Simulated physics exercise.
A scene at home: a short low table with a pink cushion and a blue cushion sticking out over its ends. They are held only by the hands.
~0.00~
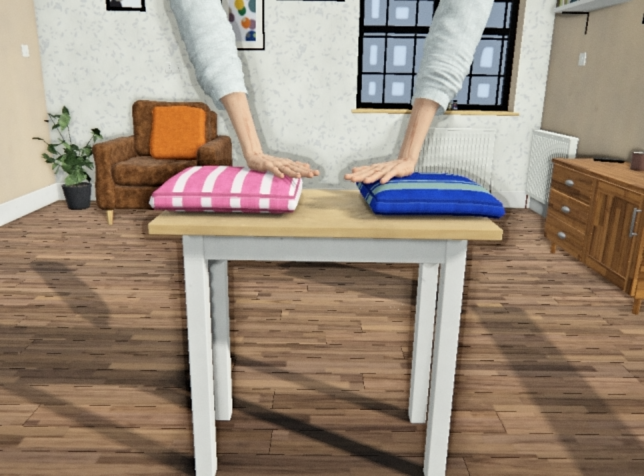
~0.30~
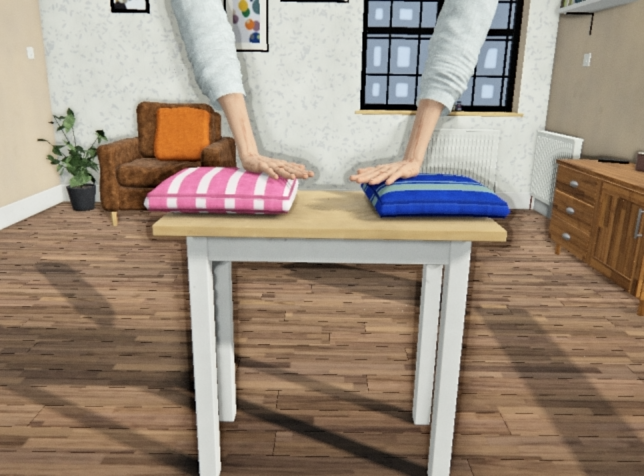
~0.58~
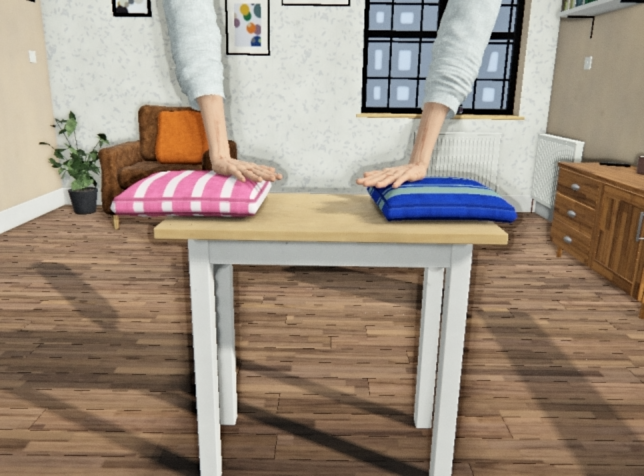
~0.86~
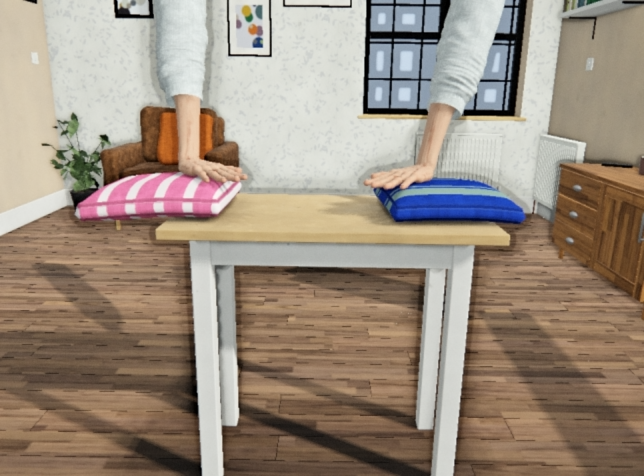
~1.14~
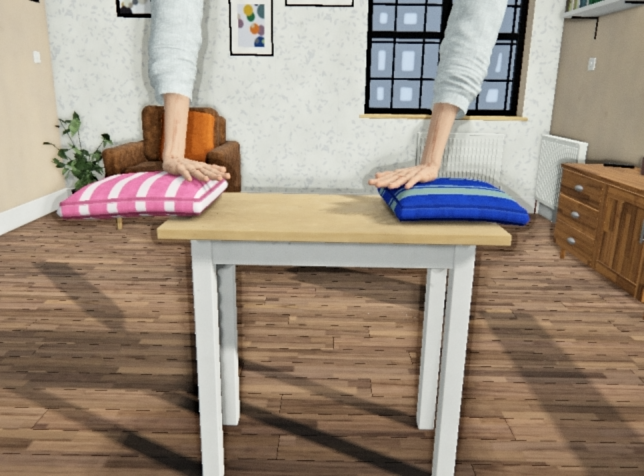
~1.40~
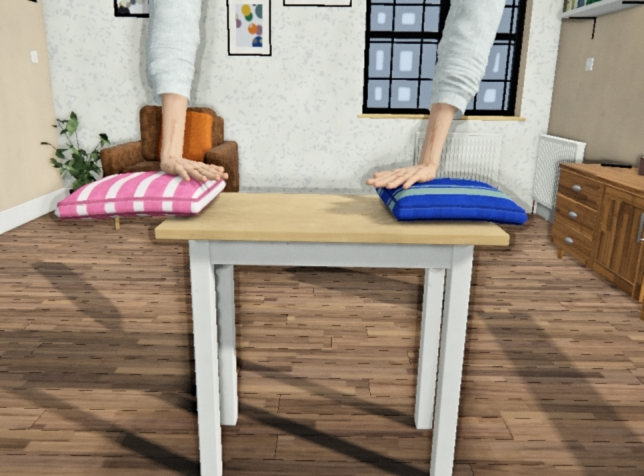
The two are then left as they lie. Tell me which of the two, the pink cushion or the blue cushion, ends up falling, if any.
Outcome by object: Pink cushion: Ends up falling; blue cushion: Keeps its spot.
After 1.66 s, pink cushion falling near (144, 226); blue cushion as it was left.
After 1.92 s, pink cushion on the floor near (144, 404); blue cushion as it was left.
After 2.18 s, pink cushion on the floor near (74, 405); blue cushion as it was left.
In the end, pink cushion on the floor near (61, 423); blue cushion as it was left. The pink cushion slumps off the end and the blue cushion remains on top.
